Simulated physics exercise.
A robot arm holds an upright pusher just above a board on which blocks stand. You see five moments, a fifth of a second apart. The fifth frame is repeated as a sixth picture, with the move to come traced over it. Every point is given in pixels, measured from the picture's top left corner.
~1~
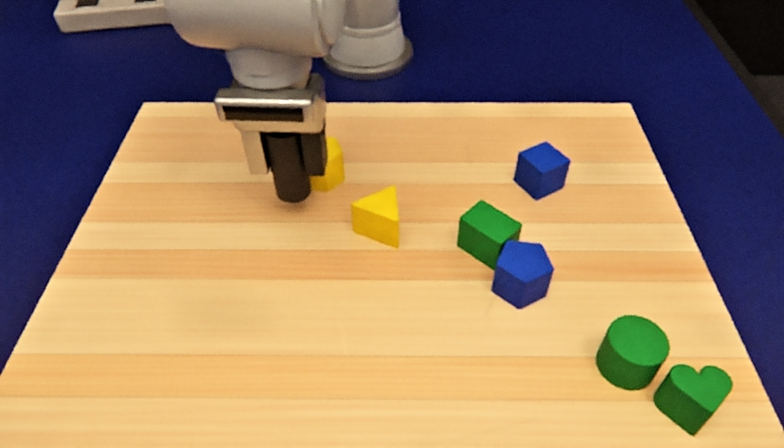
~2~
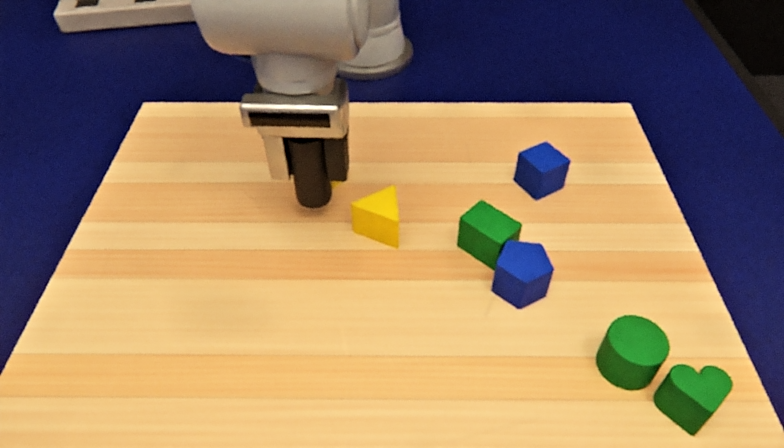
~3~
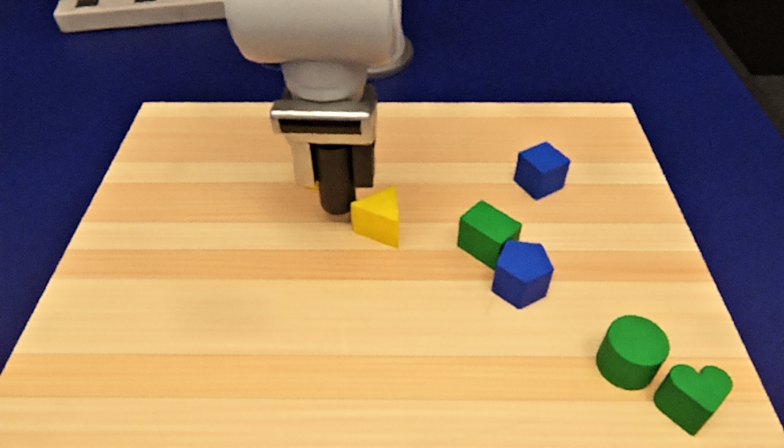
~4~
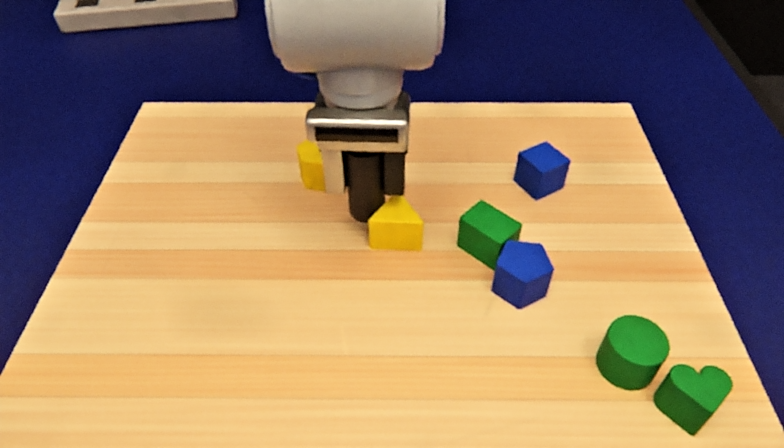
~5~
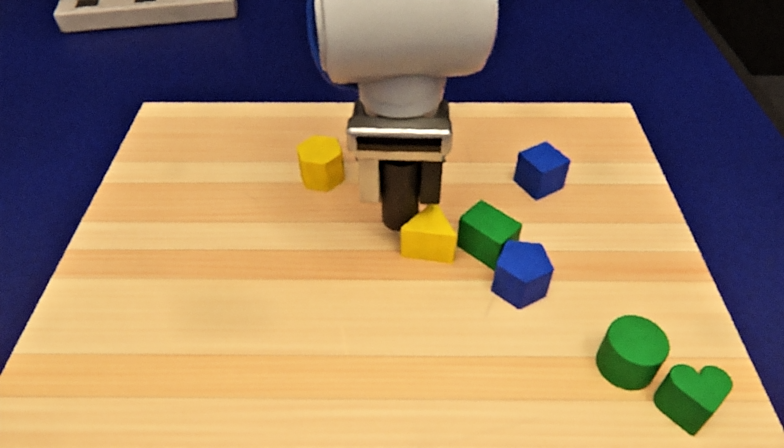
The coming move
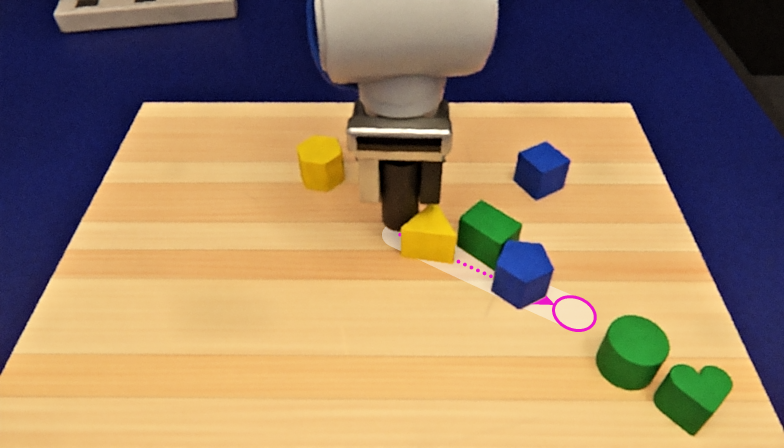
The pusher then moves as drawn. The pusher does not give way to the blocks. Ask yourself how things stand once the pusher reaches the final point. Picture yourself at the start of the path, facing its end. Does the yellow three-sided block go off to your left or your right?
It is displaced to the left.
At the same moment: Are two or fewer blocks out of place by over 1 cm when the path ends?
Final answer: No.
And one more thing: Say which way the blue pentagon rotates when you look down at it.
From above, clockwise.
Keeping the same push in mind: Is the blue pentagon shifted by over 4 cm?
Yes, it checks out.
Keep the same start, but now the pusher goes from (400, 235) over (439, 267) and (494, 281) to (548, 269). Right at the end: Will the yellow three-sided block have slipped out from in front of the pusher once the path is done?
In short: No.
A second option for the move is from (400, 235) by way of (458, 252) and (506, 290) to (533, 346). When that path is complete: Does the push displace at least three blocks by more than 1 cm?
Yes, I think so.
Drawn move, in a line from (400, 235) to (574, 313).
On the path given first. One third of the way, pusher (455, 245); yellow three-sided block (494, 245), turned 35° anticlockwise; green rectangle (501, 219); blue pentagon (543, 264), turned 20° clockwise.
Two thirds of the way, pusher (515, 271); yellow three-sided block (557, 260), turned 40° anticlockwise; green rectangle (505, 218), turned 25° anticlockwise; blue pentagon (599, 284), turned 40° clockwise.
At the end, pusher (580, 299); yellow three-sided block (597, 256), turned 75° anticlockwise; green rectangle (505, 218), turned 25° anticlockwise; blue pentagon (638, 288), turned 80° clockwise; green cylinder still.
